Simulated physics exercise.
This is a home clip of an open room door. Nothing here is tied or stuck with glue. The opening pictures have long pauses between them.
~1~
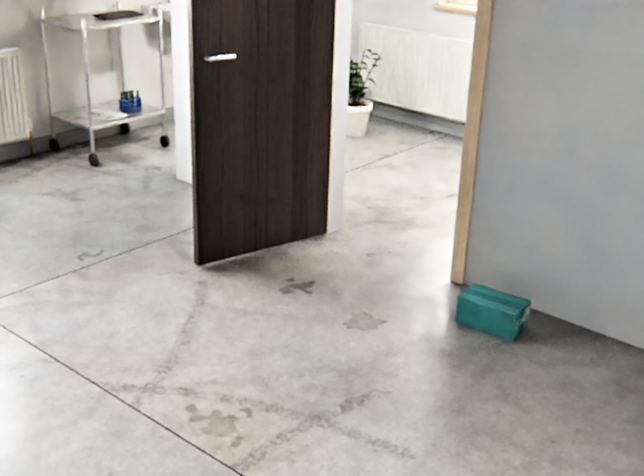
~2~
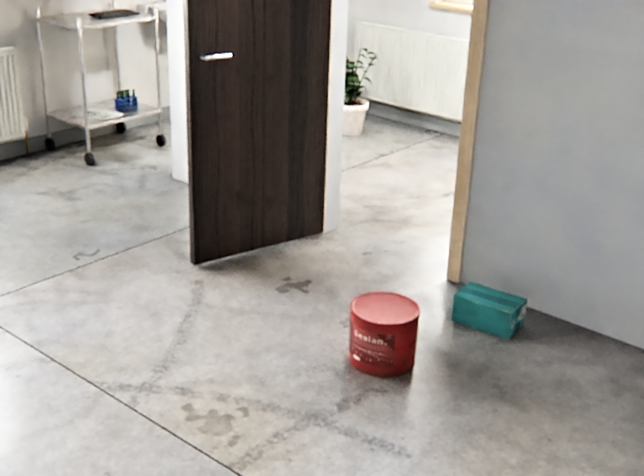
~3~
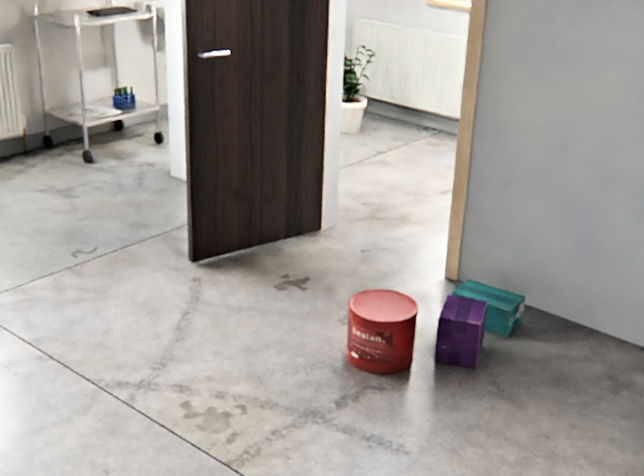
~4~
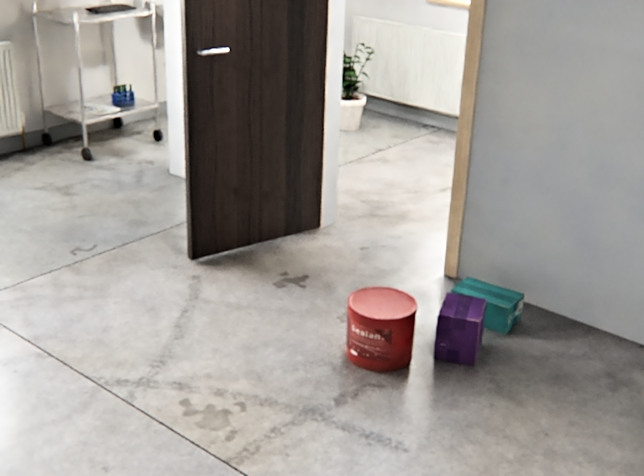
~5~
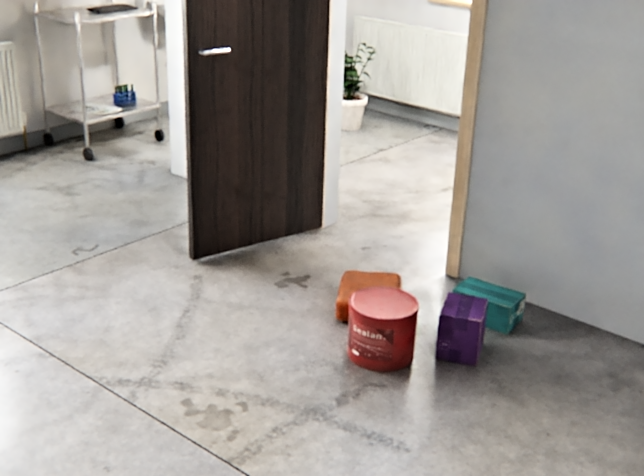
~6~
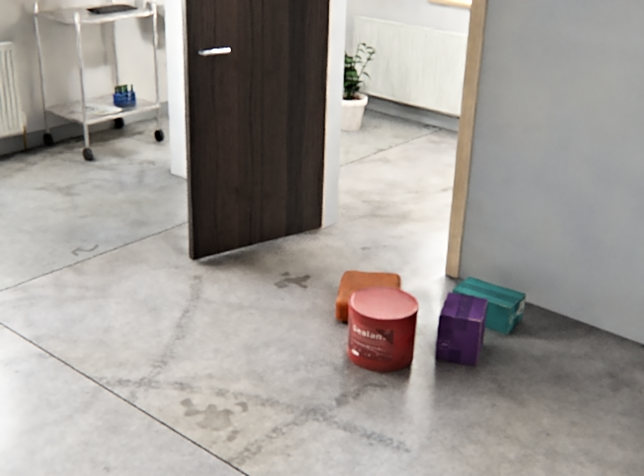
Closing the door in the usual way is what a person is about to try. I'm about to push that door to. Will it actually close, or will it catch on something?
Sure enough, the door completes its swing here.
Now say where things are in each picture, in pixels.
In the first frame, door wide open and still.
In the second frame, door wide open and still; red pail (383, 334).
In the third frame, door wide open and still; turquoise parcel (487, 308); red pail (381, 331).
In the fourth frame, door wide open and still; purple parcel (460, 329); turquoise parcel (486, 305).
In the fifth frame, door wide open and still; red pail (382, 328); purple parcel (462, 329).
In the sixth frame, door wide open and still; turquoise parcel (488, 305).
Then, 0.60 s later than the last frame, open by 82°.
Then, 1.10 s later than the last frame, open by 41°; orange cushion moved a little near (379, 297).
Then, 1.20 s later than the last frame, open by 33°; orange cushion moved a little near (396, 300).
Then, 1.40 s later than the last frame, open by 15°; orange cushion moved a little near (413, 302).
When it is over, open by 0°; moved from the start, orange cushion; the other 3 as before. End places, in pixels of the last picture, orange cushion near (413, 302).
